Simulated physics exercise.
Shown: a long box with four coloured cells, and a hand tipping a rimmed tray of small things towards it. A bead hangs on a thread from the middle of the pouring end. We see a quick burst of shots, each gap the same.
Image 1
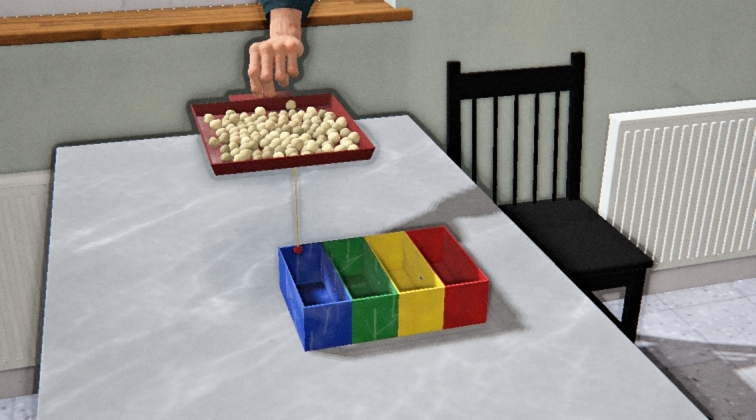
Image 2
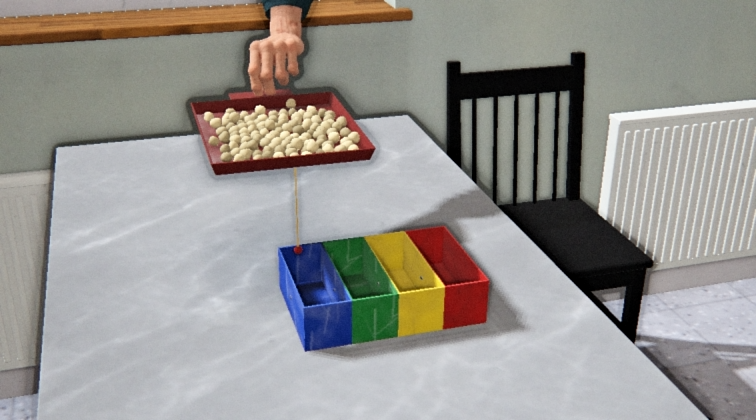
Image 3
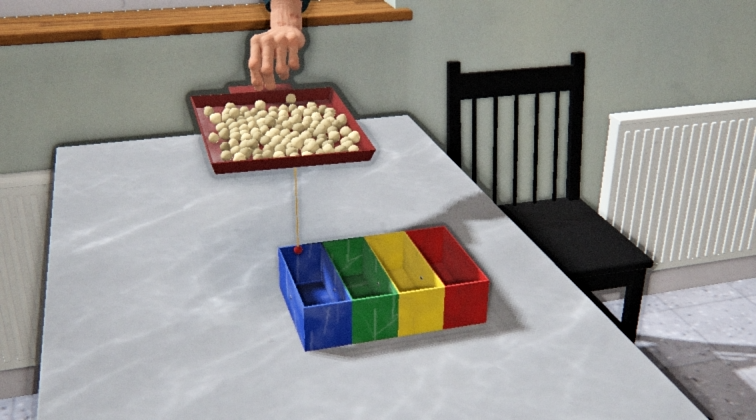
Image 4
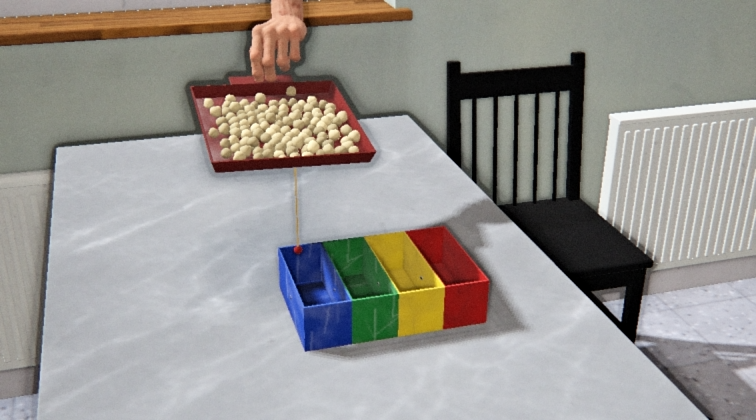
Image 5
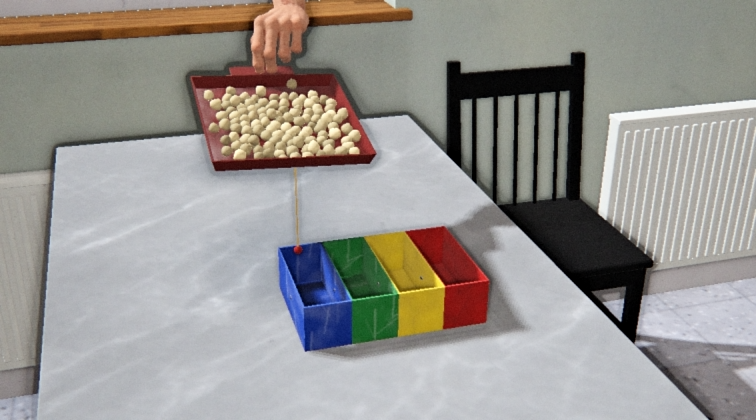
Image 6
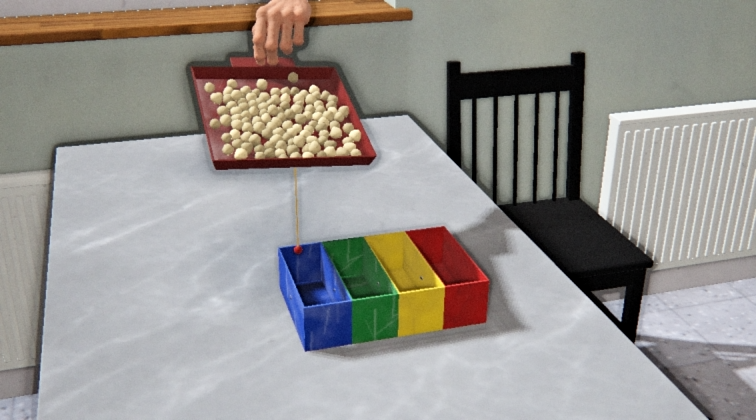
A hand gradually raises the back of a red tray of macadamia nuts, slanting it slightly toward the viewer above a marble-look table, while the box with blue, green, yellow and red cells stays still.
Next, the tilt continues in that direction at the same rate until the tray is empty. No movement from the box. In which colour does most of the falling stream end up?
Most of the stream ends up in the green cell.
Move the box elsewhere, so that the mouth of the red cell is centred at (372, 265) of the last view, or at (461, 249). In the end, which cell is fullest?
First: Red. Second: The green one.
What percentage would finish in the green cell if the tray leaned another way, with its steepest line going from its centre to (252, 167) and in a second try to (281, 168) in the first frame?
Lab note: Try 1 = 0 %, try 2 = 10 %.
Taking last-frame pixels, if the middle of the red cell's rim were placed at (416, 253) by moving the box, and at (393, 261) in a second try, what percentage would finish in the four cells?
The first gives 100 %, the second 100 %.
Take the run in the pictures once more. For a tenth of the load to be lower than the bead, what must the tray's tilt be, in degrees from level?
75 degrees.
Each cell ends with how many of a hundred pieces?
The blue cell holds about 20 %, the green cell about 50 %, the yellow cell about 30 % and the red cell about 0 %.
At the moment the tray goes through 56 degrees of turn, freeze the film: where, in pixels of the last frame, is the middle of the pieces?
Roughly at (308, 119).
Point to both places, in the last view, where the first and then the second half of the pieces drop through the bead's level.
First part (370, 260), rest (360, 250).
Just after the last frame, tray tipped steeply; every one on the tray.
A moment on, tray tipped right over; about a tenth on the tray; roughly a third in the green cell; roughly a quarter in the yellow cell; about a tenth in the blue cell; roughly a quarter falling or outside the box.
Further on, tray tipped past a quarter turn; roughly half in the green cell; roughly a quarter in the yellow cell; roughly a quarter in the blue cell; just a few in the red cell; about a tenth falling or outside the box.
When it is over, tray tipped past a quarter turn; roughly half in the green cell; roughly a quarter in the yellow cell; roughly a quarter in the blue cell; just a few in the red cell; about a tenth outside the box.
